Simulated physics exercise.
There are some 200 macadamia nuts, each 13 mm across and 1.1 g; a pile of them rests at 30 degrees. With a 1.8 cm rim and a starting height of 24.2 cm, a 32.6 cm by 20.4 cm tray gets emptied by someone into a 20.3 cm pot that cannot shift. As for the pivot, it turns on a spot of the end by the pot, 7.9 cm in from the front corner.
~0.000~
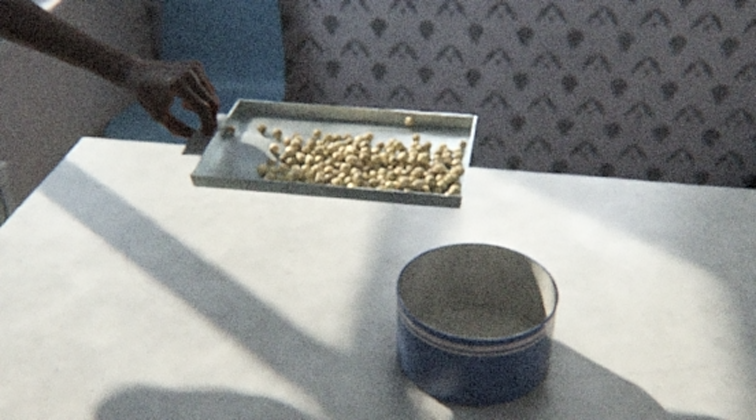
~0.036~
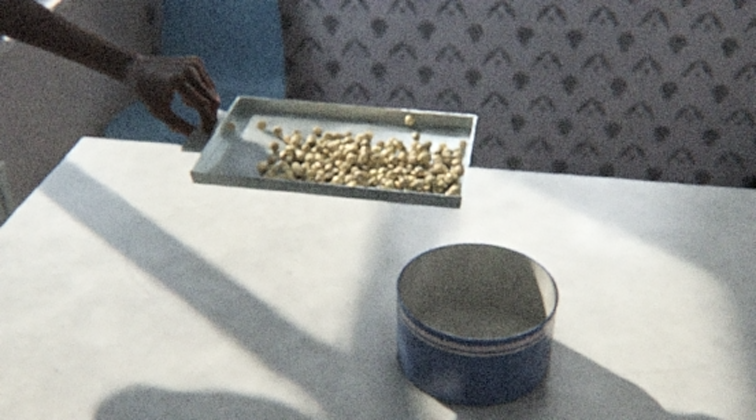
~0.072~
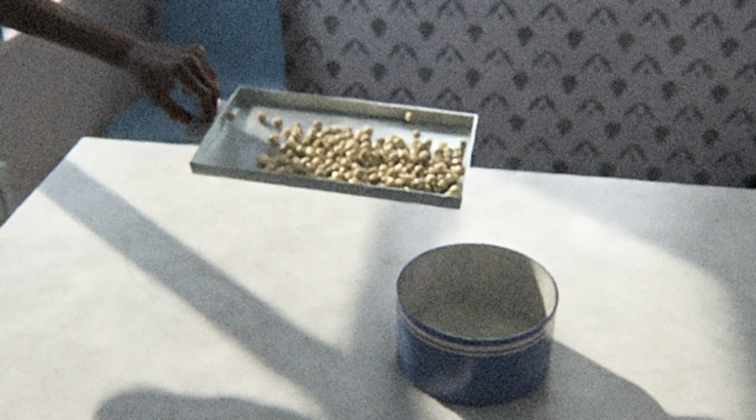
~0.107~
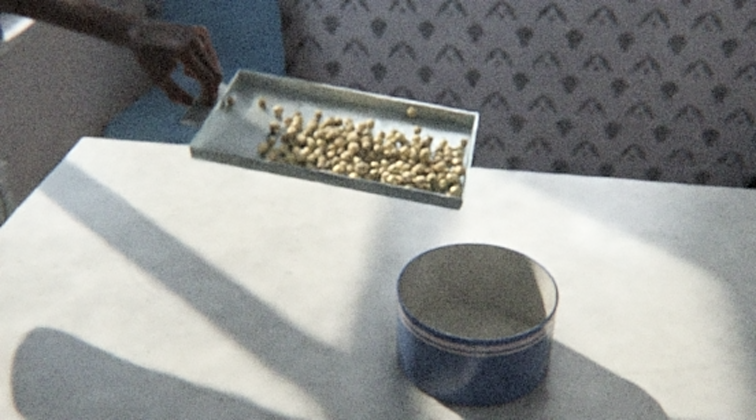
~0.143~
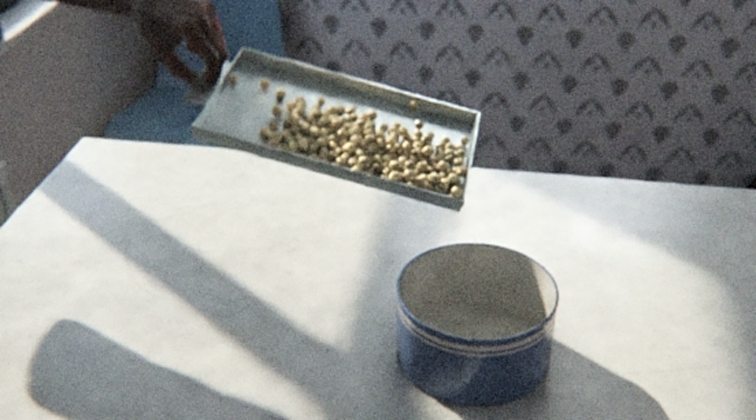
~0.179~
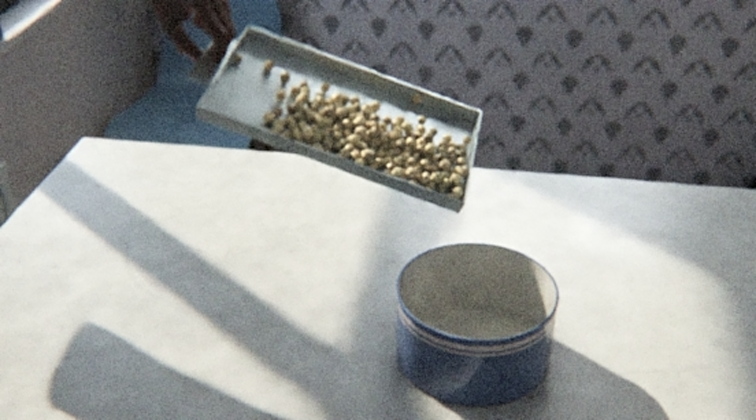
A hand lifts the left end of a tray of macadamia nuts, tilting it rightward.
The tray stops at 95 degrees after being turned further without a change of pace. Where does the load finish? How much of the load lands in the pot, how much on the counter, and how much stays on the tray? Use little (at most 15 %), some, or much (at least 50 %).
Pot - much, counter - some, left on the tray - little.
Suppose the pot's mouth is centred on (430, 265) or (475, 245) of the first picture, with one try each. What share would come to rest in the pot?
About 20 percent the first time and about 40 percent the second.
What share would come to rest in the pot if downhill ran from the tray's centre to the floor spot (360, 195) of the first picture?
Something like 60 in a hundred.
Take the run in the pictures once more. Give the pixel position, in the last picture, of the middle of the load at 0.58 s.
Near pixel (466, 144).
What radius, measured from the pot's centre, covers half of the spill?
Roughly 26 centimetres.
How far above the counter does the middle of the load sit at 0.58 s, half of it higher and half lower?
Roughly 30 cm.
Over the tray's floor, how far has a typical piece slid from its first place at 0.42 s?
Around 3 centimetres.
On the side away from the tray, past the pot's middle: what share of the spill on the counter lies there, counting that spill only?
Roughly 100 per cent.
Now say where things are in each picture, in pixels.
In the first picture, tray tilt 0 degrees, front corners at (192, 173) and (460, 195); middle of the pieces at (370, 166); pot at (477, 288).
In the second picture, tray tilt 1 degrees, front corners at (192, 170) and (460, 196); middle of the pieces at (370, 165).
In the third picture, tray tilt 3 degrees, front corners at (191, 161) and (461, 197), lowest corner right front; middle of the pieces at (370, 162).
In the fourth picture, tray tilt 8 degrees, front corners at (192, 146) and (462, 198), lowest corner right front; middle of the pieces at (371, 156).
In the fifth picture, tray tilt 13 degrees, front corners at (194, 125) and (463, 200), lowest corner right front; middle of the pieces at (373, 149).
In the sixth picture, tray tilt 19 degrees, front corners at (199, 105) and (464, 202), lowest corner right front; middle of the pieces at (376, 142); pot at (477, 288). Its pace works out near 160 degrees a second.
After 0.42 s, tilt 58 degrees; the tray holds 100 %, the pot 0 %.
After 0.58 s, tilt 83 degrees; the tray holds 90 %, the pot 0 %.
Then, at 0.86 s, tilt 95 degrees; the tray holds 10 %, the pot 60 %.
In the end, at 2.2 s, pot 75 %, counter 25 %, tray 0 %.
